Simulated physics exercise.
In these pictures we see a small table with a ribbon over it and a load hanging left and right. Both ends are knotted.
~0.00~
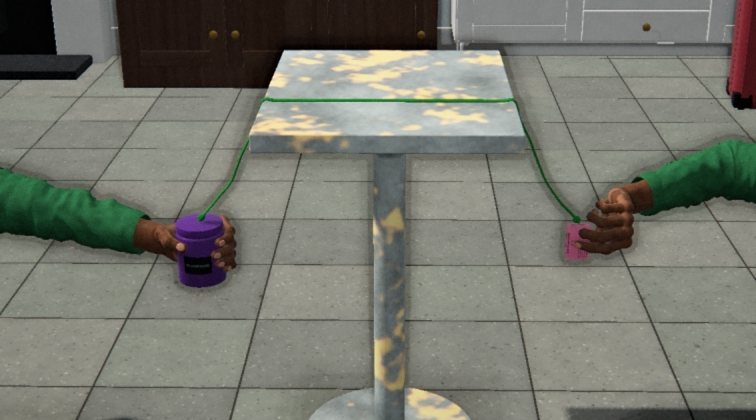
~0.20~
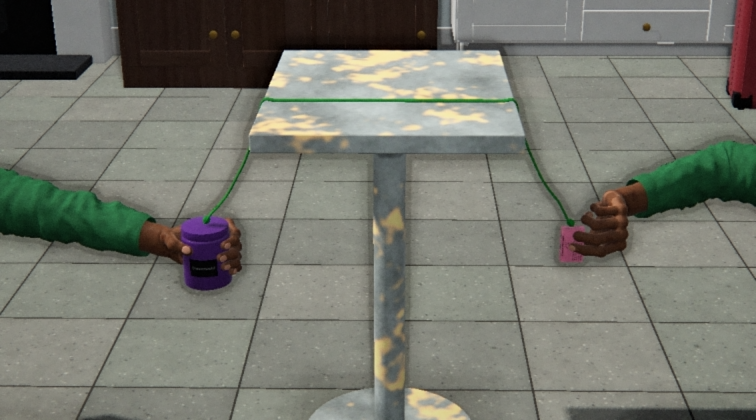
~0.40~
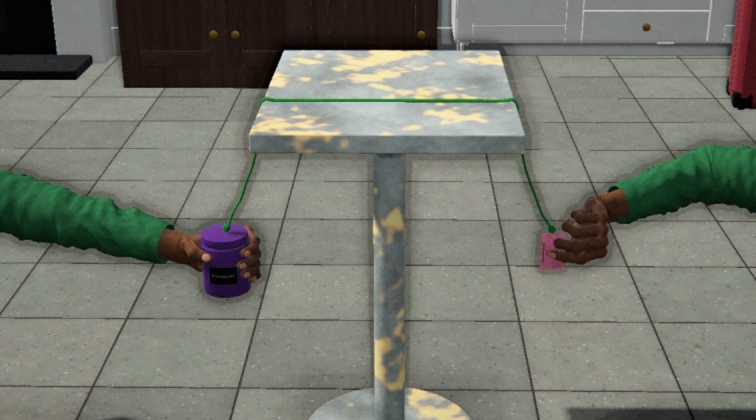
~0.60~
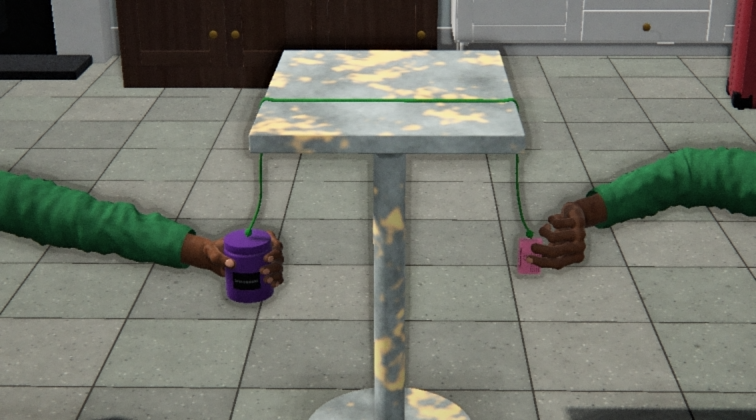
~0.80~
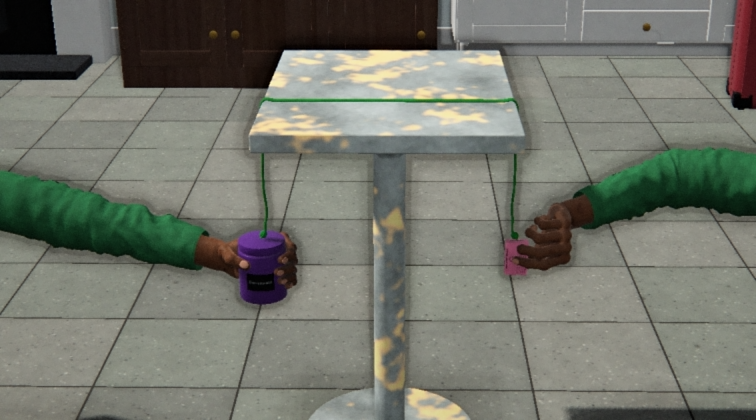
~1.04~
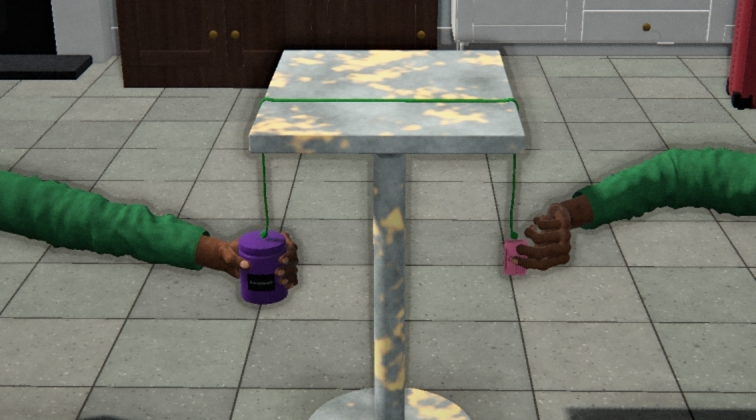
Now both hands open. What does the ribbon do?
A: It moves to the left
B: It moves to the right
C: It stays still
Option A: It moves to the left.
After 1.42 s, left jar lower near (273, 394); right matchbox pulled up onto the top.
After 1.76 s, left jar down on the floor; right matchbox down on the floor.
At rest, left jar down on the floor; right matchbox down on the floor. The ribbon drops leftwards.
